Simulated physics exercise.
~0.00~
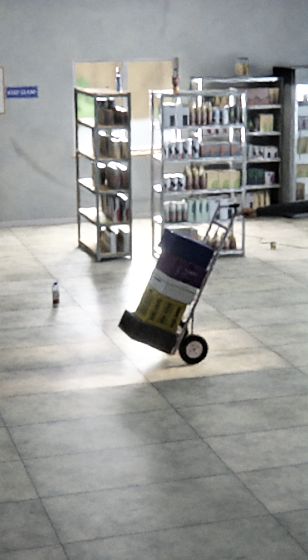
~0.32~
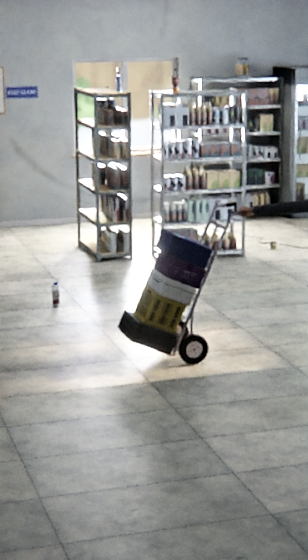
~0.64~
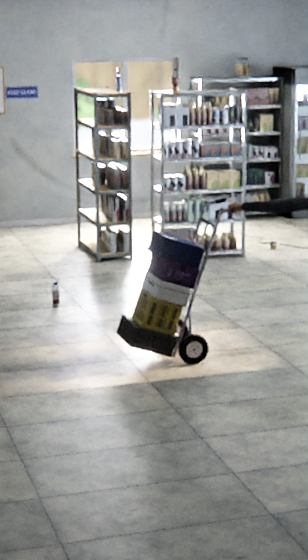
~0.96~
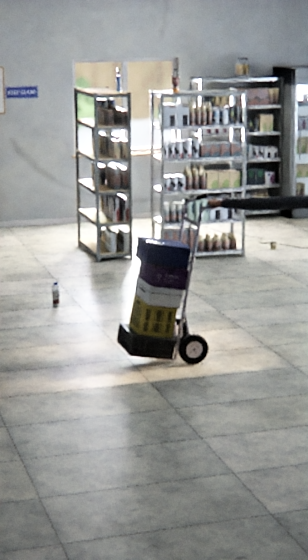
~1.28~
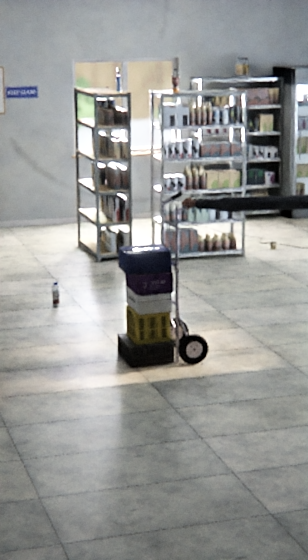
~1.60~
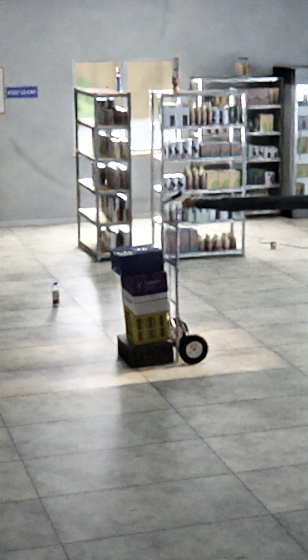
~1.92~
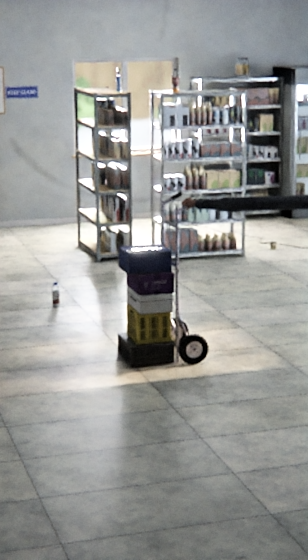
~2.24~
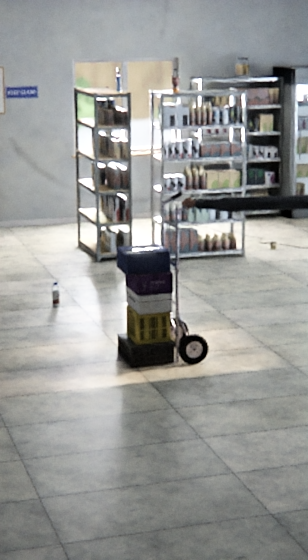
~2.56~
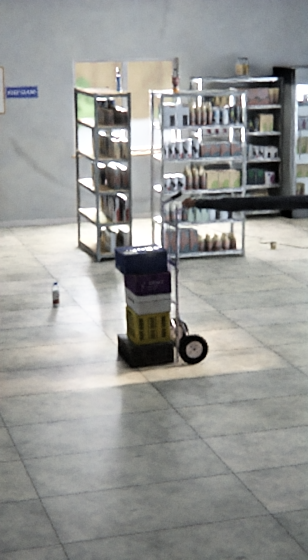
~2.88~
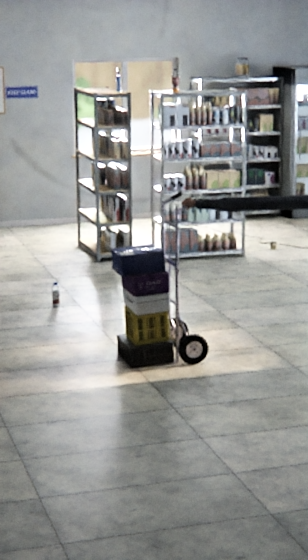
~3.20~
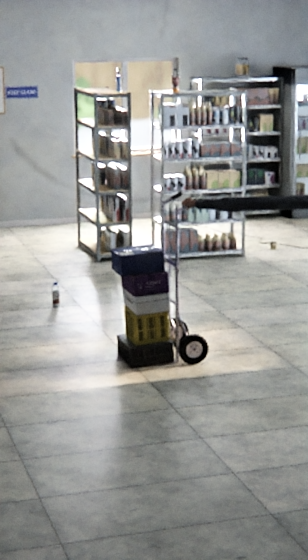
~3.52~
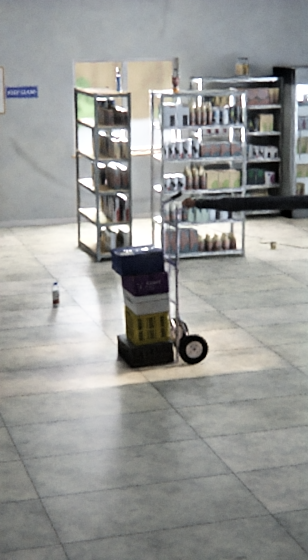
A loaded hand truck swings upright onto the floor, and its stacked boxes stay standing.
